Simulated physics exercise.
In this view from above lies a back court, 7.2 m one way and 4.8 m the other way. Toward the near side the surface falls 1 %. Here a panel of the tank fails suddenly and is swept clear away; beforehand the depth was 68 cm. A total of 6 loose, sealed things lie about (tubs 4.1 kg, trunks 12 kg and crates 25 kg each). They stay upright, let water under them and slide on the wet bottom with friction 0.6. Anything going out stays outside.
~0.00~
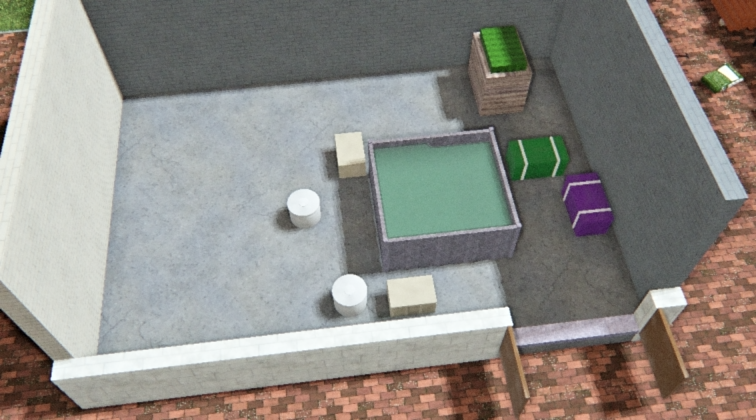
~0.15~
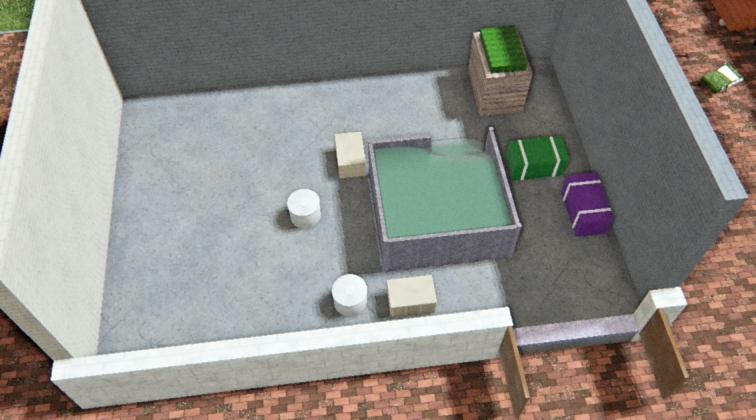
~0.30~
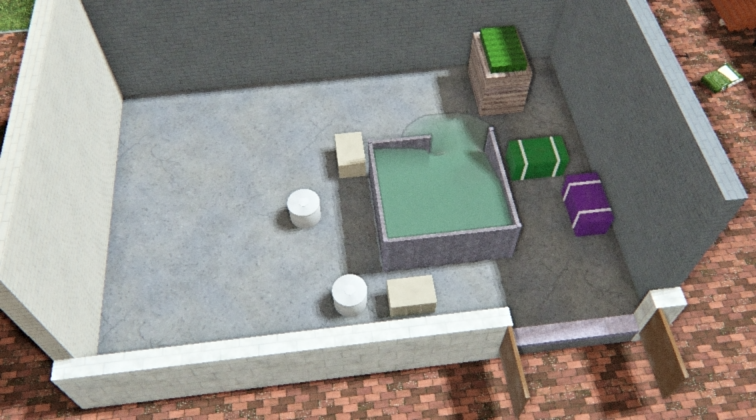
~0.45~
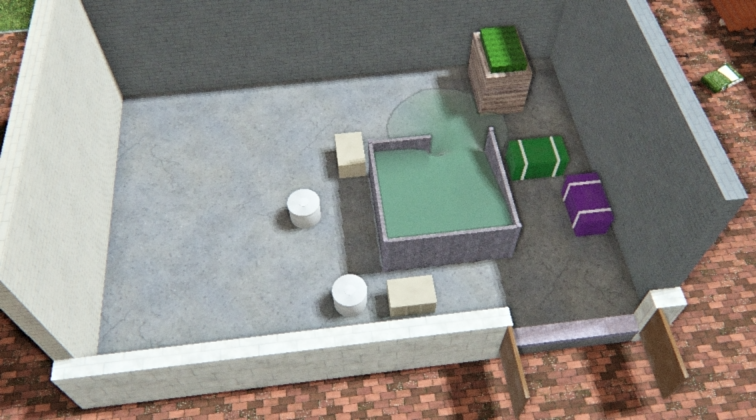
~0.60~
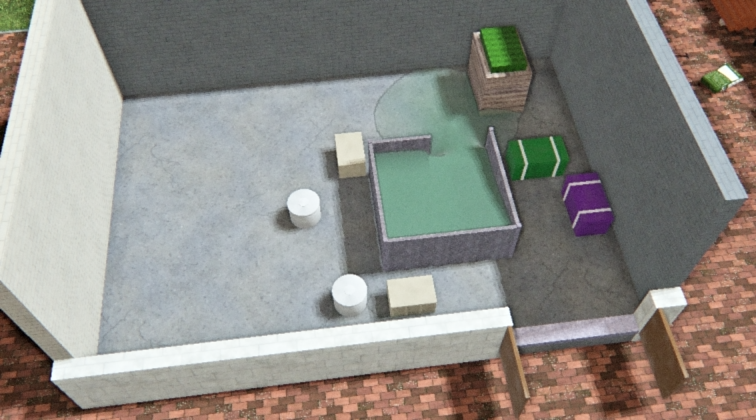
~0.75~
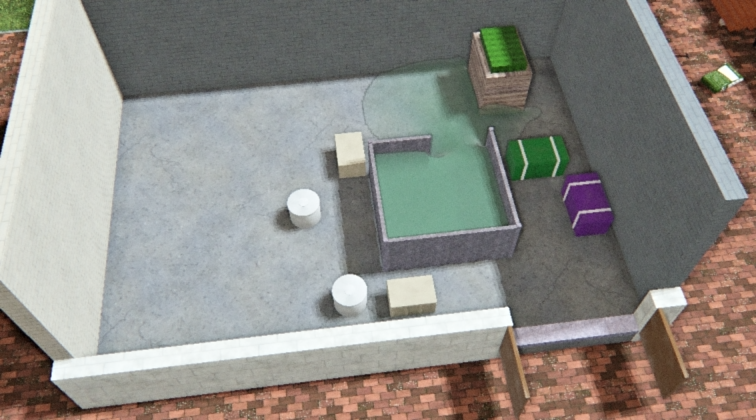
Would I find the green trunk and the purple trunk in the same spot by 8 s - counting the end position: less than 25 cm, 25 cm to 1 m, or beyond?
So the green trunk is moved a long way, and as for the purple trunk, it is moved a long way.
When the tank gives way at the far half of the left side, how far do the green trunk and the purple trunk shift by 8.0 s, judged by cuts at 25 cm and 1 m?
Well, the green trunk basically stays there and the purple trunk basically stays there.
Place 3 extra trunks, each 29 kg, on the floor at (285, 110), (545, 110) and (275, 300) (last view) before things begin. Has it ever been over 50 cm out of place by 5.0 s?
From first to last: Surpasses it, surpasses it, does not reach it.
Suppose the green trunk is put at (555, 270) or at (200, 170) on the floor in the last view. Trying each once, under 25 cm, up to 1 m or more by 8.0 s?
Run 1: It is pushed far off. Run 2: It is pushed far off.
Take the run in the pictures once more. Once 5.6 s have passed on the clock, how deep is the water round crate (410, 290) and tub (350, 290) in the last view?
0 and 0 cm.
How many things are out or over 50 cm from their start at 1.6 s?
That would be 0.
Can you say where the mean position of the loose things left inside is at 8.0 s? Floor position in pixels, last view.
That lands at roughly (389, 252).
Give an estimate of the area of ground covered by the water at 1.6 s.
Roughly 9.0 m2.
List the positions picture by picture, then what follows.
The green trunk at (539, 150), on the bottom; the purple trunk at (590, 197) rests on the ground; 2.6 m2 under water; 0 of 6 have shifted, in the first frame.
The green trunk at (539, 150) rests on the ground; the purple trunk at (590, 197), on the bottom; water covers 3.2 m2; 0 of 6 have shifted, in the second frame.
The green trunk at (539, 150) rests on the ground; the purple trunk at (590, 197) rests on the ground; water covers 3.9 m2; 0 of 6 have shifted, in the third frame.
The green trunk at (539, 150), on the bottom; the purple trunk at (590, 197) rests on the ground; water covers 4.9 m2; 0 of 6 have shifted, in the fourth frame.
The green trunk at (539, 150) rests on the ground; the purple trunk at (590, 197) rests on the ground; 5.8 m2 under water; 0 of 6 have shifted, in the fifth frame.
The green trunk at (539, 150), on the bottom; the purple trunk at (590, 197), on the bottom; 6.4 m2 under water; 0 of 6 have shifted, in the sixth frame.
After 1.6 s the green trunk is near (539, 150), 0.0 m from its start, aground; the purple trunk is near (590, 197), 0.0 m from its start, aground; 0 of 6 are out; 0 afloat.
After 3.6 s the green trunk is near (535, 161), 0.2 m from its start, aground; the purple trunk is near (584, 231), 0.6 m from its start, aground; 0 of 6 are out; 0 afloat.
After 5.6 s the green trunk is near (531, 231), 1.5 m from its start, afloat; the purple trunk is near (549, 306), 1.9 m from its start, aground; 0 of 6 are out; 1 afloat.
After 8.0 s the green trunk is near (543, 287), 2.3 m from its start, aground; the purple trunk has gone out; 1 of 6 are out; 0 afloat.
